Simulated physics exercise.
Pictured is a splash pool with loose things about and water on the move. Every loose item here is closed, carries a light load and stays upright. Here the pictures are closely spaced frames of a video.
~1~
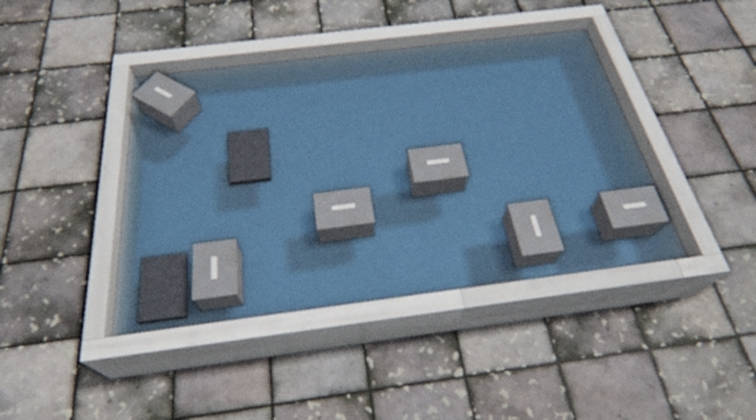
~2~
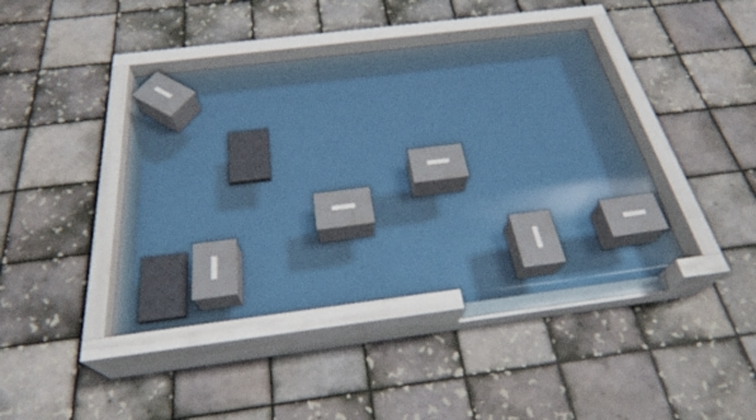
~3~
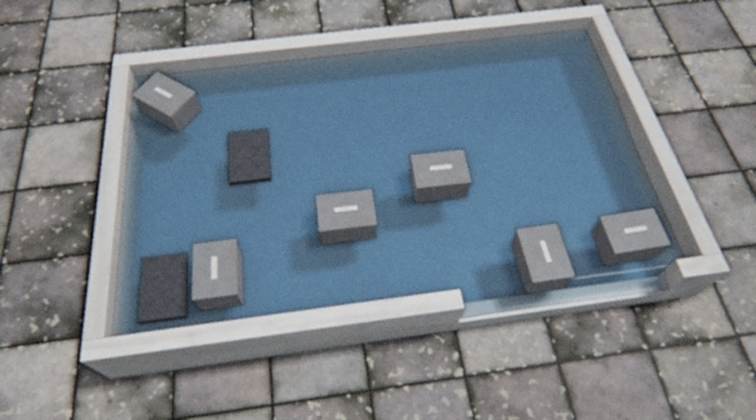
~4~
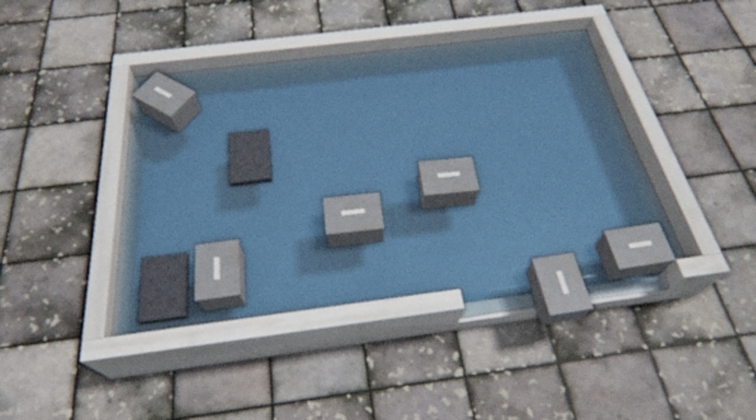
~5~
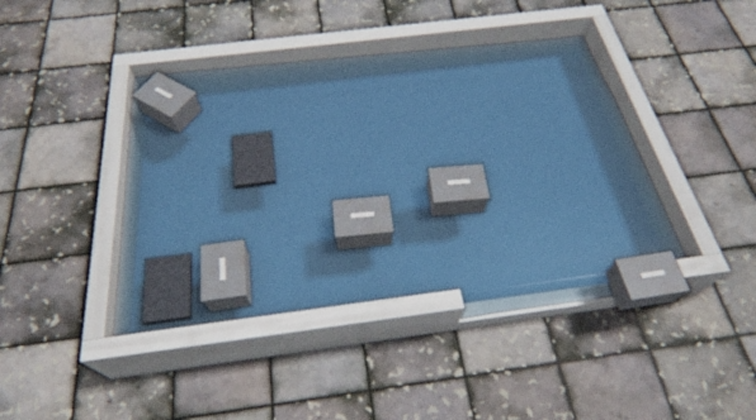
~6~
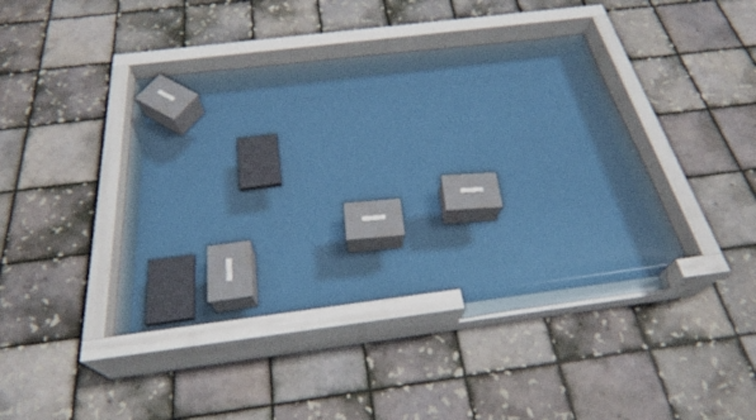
Part of the front wall of a blue splash pool disappeared near the right corner, then two grey boxes drifted out through the gap one after the other while the others shifted slightly rightward.
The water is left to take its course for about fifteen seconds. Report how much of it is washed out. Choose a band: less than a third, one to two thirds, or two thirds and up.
One to two thirds.
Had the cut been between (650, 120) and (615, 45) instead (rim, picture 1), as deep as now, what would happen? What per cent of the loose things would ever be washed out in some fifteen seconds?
I make it 10 per cent.
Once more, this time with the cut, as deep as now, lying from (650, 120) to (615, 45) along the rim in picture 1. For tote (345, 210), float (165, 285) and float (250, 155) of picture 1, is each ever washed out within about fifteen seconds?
For the three items in order: Contained, contained, contained.
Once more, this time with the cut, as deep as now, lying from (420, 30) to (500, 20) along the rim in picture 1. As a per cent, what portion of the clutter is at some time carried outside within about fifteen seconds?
I reckon close to 0 per cent.
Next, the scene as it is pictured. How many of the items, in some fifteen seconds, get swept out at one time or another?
That comes out at 4.
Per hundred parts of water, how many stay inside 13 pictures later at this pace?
About 72 percent.
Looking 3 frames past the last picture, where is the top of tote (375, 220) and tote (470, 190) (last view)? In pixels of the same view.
The first top is near (414, 222) and the second near (509, 206).
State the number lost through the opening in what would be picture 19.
I count 3 altogether.
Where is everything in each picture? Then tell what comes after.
The first picture shows a tote at (438, 163), afloat; a tote at (344, 208), afloat; 0 of 8 have shifted.
The second picture shows a tote at (438, 163) floats; a tote at (344, 208) floats; 1 of 8 have shifted.
The third picture shows a tote at (441, 168), afloat, close to its start; a tote at (346, 210) floats; 2 of 8 have shifted.
The fourth picture shows a tote at (448, 176) floats, close to its start; a tote at (353, 213), afloat, close to its start; 4 of 8 have shifted.
The fifth picture shows a tote at (459, 183) floats, close to its start; a tote at (362, 216), afloat, close to its start; 4 of 8 have shifted.
The sixth picture shows a tote at (471, 191) floats, close to its start; a tote at (374, 219), afloat, close to its start; 6 of 8 have shifted.
A moment on, 2 of 8 are out; 6 afloat.
Next, 3 of 8 are out; 5 afloat.
Later, 4 of 8 are out; 4 afloat.
In the end, 4 of 8 are out; 4 afloat.
